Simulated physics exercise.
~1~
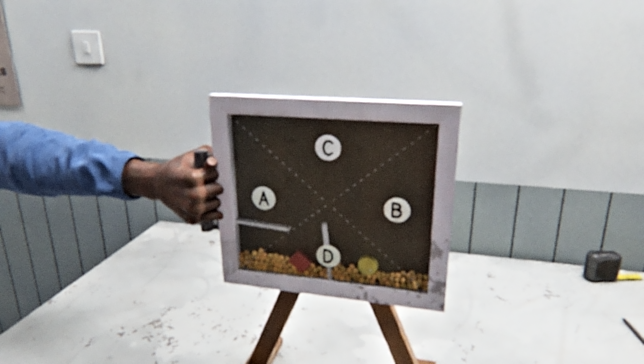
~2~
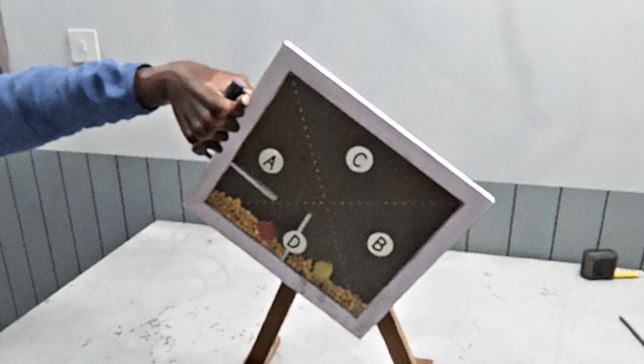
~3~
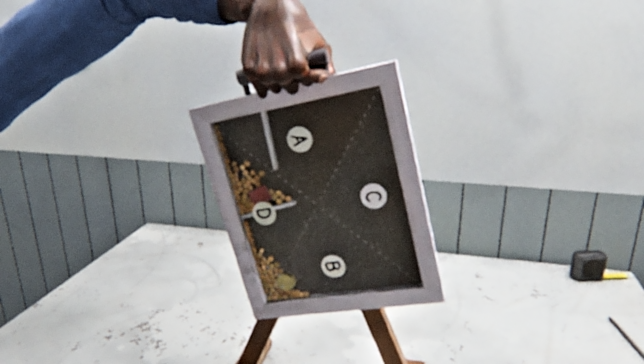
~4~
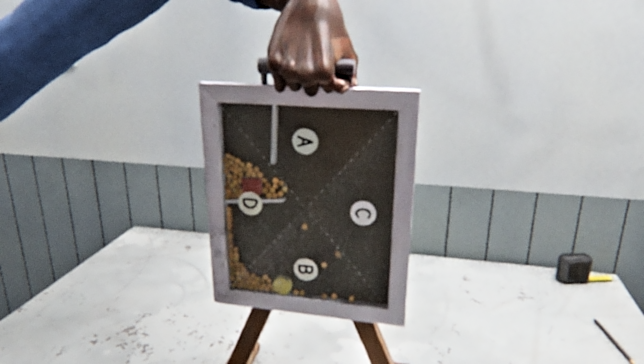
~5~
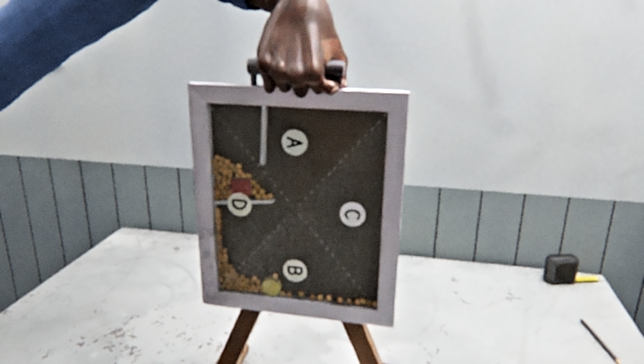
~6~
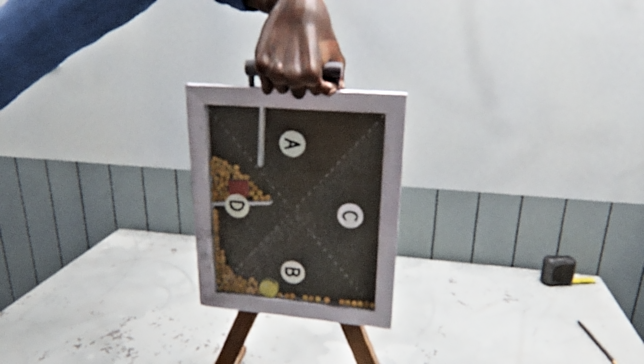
On a pale tabletop against a white wall with grey panelling, a light-framed, dark-backed box stands upright on wooden legs, seen from the front. Lettered A, B, C and D, it holds yellowish beads along the bottom, with a red block and a yellow disc among them. A blue-sleeved arm grips a black handle at the left side and swings it up and over, turning the box clockwise onto its short side. The beads slant, then some spill down toward B. Finally the hand holds the handle on top, most beads and the red block resting by D, the disc by B.
